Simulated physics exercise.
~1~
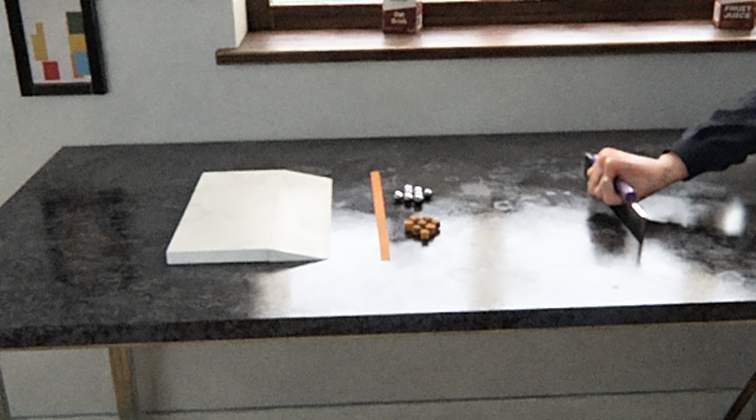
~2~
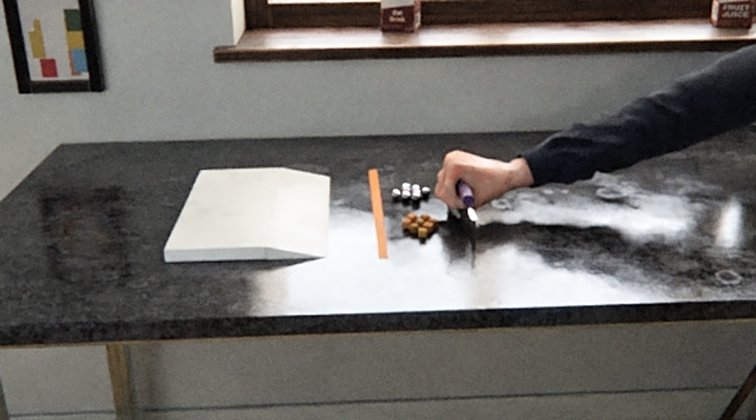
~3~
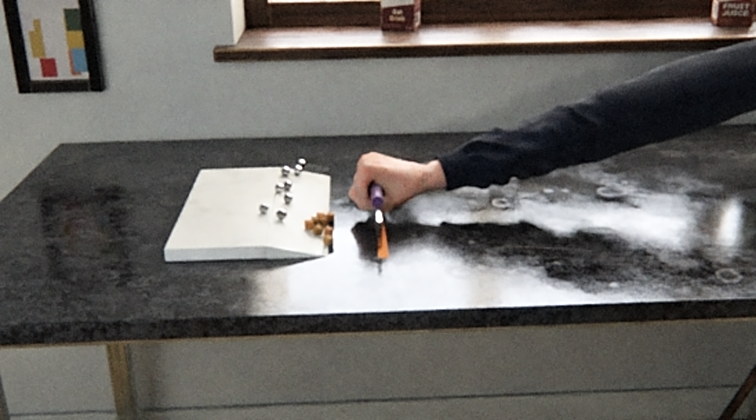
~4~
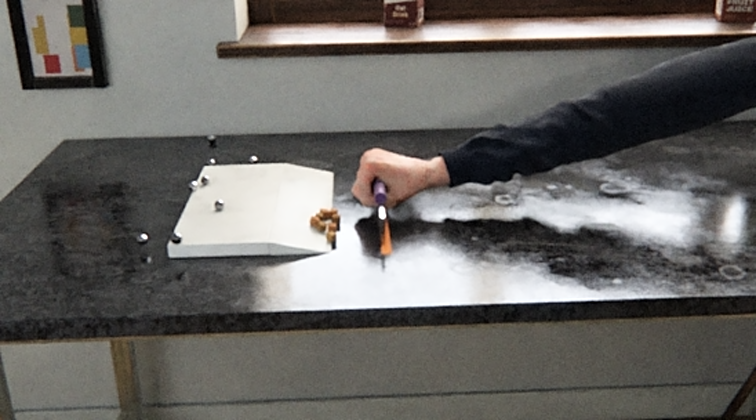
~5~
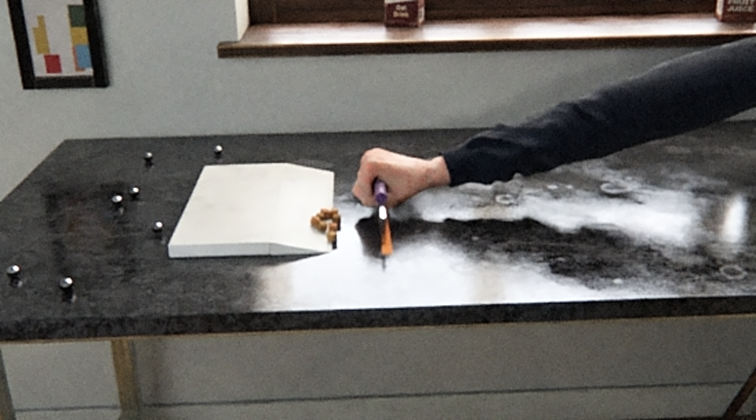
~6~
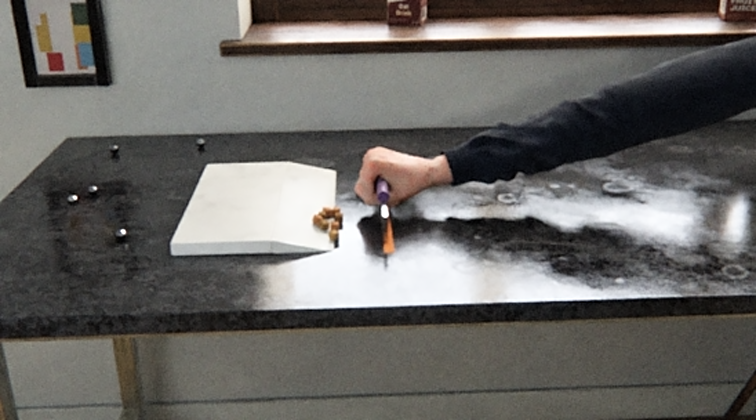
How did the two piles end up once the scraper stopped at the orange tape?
The front pile of orange-brown pieces fell short of the top and stayed around the ramp's near edge. The silvery balls from the back pile went over the top and rolled onto the table beyond.
